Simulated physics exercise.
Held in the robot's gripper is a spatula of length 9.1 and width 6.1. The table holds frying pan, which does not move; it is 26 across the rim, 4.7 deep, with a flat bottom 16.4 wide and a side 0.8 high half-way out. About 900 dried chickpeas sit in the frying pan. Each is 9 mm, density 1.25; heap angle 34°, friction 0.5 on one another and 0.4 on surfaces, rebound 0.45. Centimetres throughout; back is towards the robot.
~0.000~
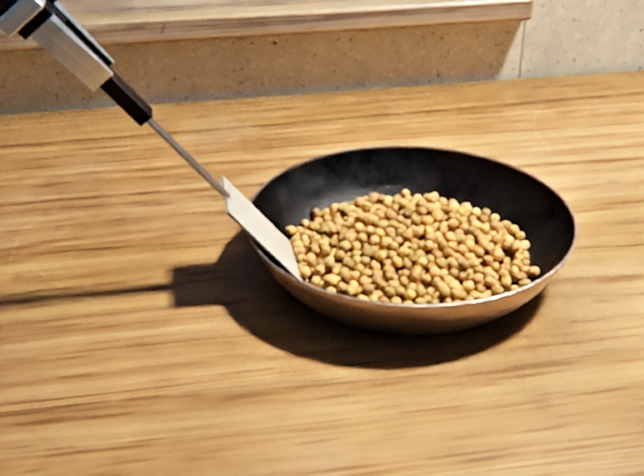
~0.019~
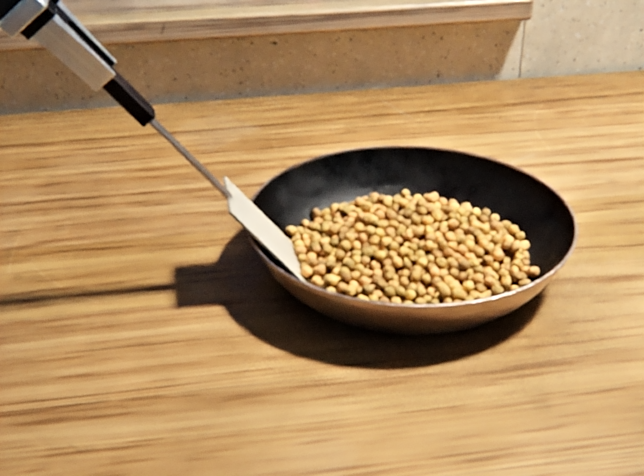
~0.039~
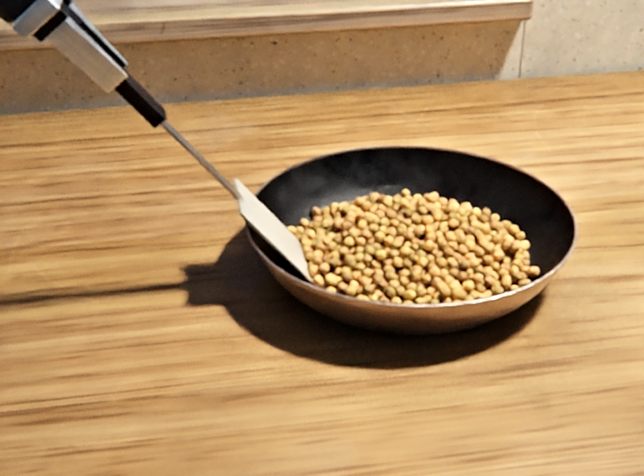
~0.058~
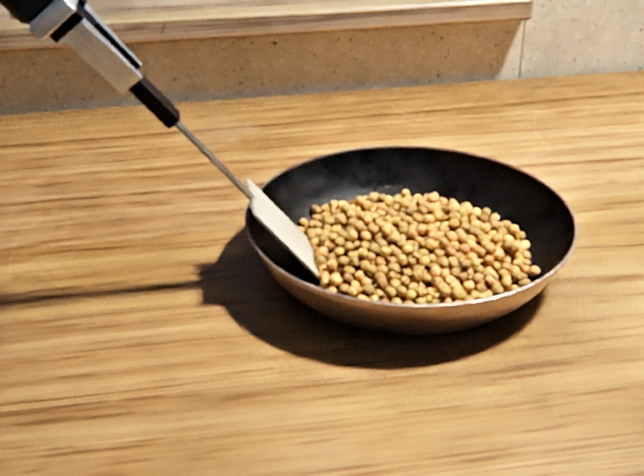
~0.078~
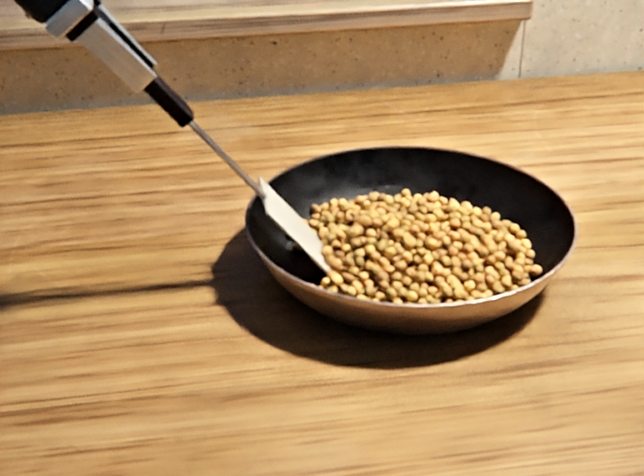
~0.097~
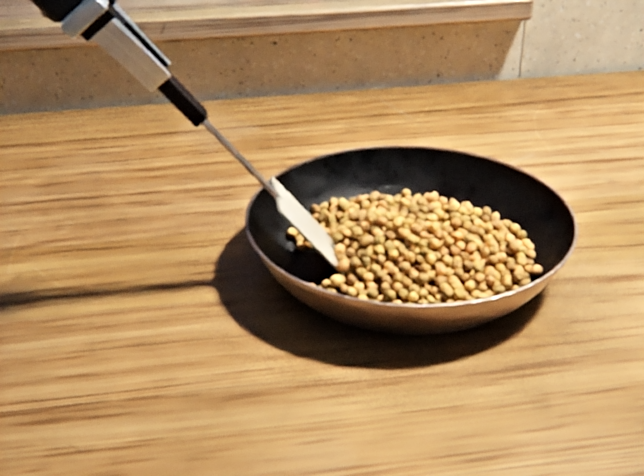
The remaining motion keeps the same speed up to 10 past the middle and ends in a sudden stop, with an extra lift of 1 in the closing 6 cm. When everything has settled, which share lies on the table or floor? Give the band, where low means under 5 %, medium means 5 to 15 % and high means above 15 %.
Band: Medium.
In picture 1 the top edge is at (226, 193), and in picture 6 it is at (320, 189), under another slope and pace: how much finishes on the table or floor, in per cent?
I'd put it at roughly 20 per cent.
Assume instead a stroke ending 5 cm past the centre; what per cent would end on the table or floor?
Roughly 0 %.
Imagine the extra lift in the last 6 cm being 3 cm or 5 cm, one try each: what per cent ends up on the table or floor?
Near 10 and 5 percent respectively.
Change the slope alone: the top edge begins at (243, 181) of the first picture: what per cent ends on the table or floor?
I'd estimate close to 10 per cent.
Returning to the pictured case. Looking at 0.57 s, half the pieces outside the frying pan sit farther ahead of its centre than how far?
The distance is around 16 cm.
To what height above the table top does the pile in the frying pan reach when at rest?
Close to 6.0 centimetres high.
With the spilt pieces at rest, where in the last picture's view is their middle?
(593, 236) or thereabouts.
By 0.21 s, sloping 52°, highest piece 5 above the table; 900 in the frying pan.
By 0.32 s, sloping 52°, highest piece 6 above the table; 900 in the frying pan.
By 0.57 s, sloping 52°, highest piece 6 above the table; 817 in the frying pan, 76 on the table or floor, 7 on the blade or in flight.
By 1.62 s, sloping 52°, highest piece 5 above the table; 816 in the frying pan, 84 on the table or floor.
Final count, 816 in the frying pan, 84 on the table or floor. That is 9 % on the table or floor.
